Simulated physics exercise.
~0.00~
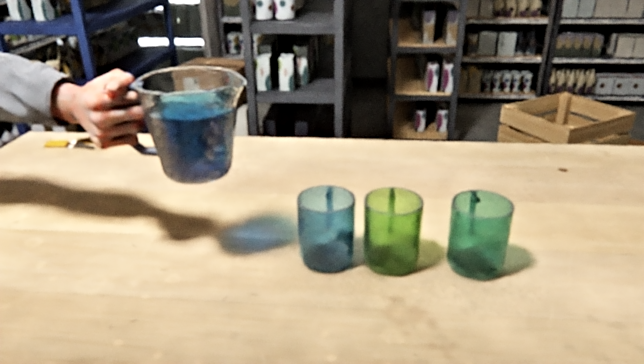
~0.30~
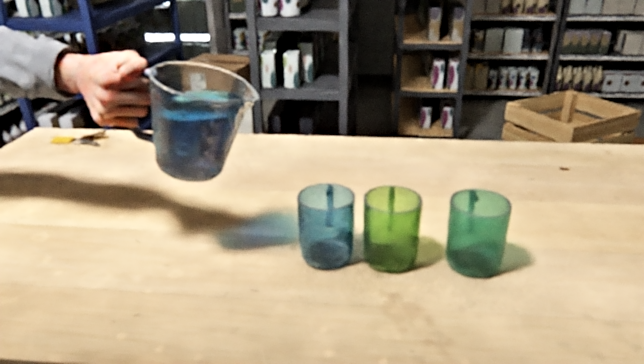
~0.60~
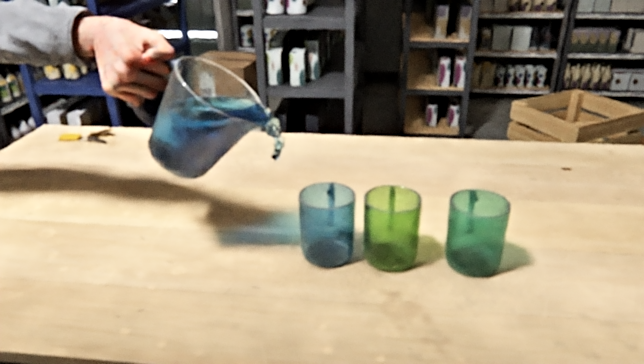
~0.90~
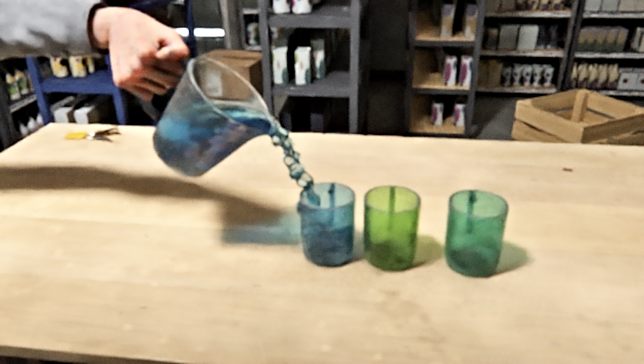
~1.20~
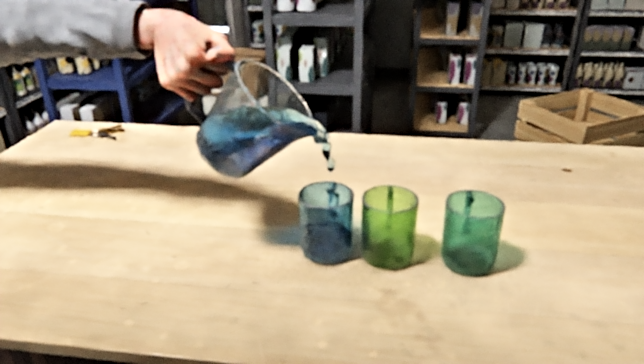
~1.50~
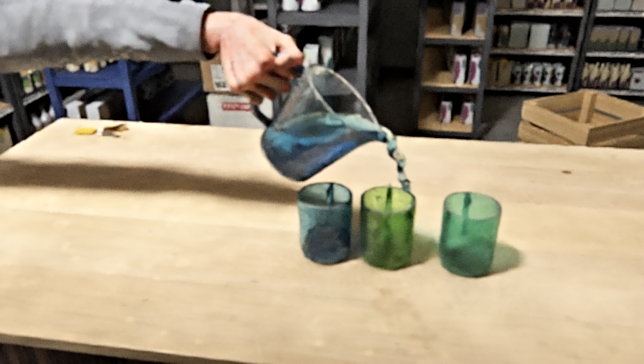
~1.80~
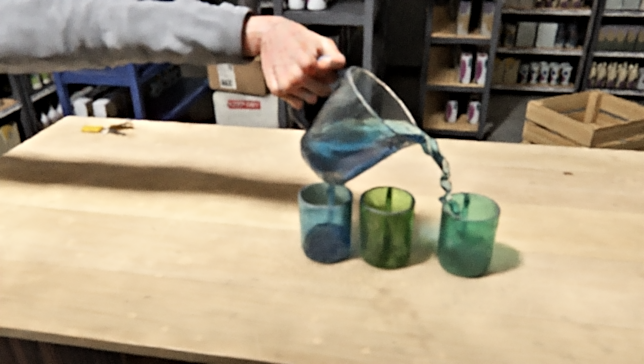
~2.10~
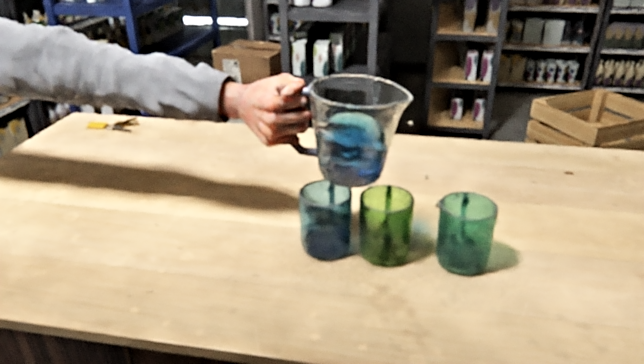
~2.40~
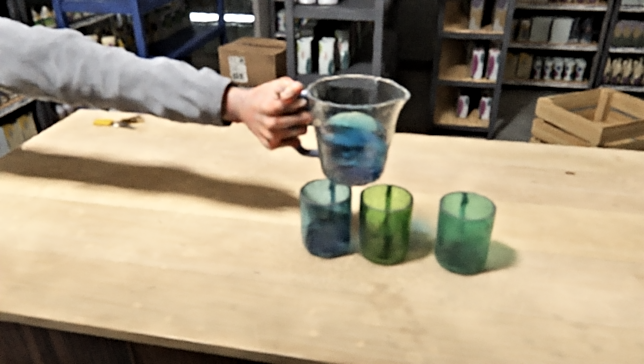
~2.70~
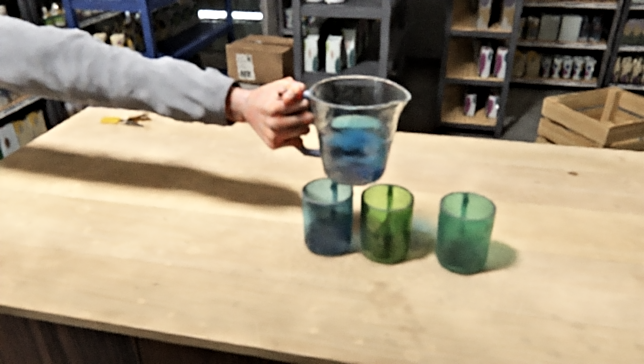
A hand tilting a glass jug and pouring blue liquid rightwards across three coloured cups, then holding it level above them.
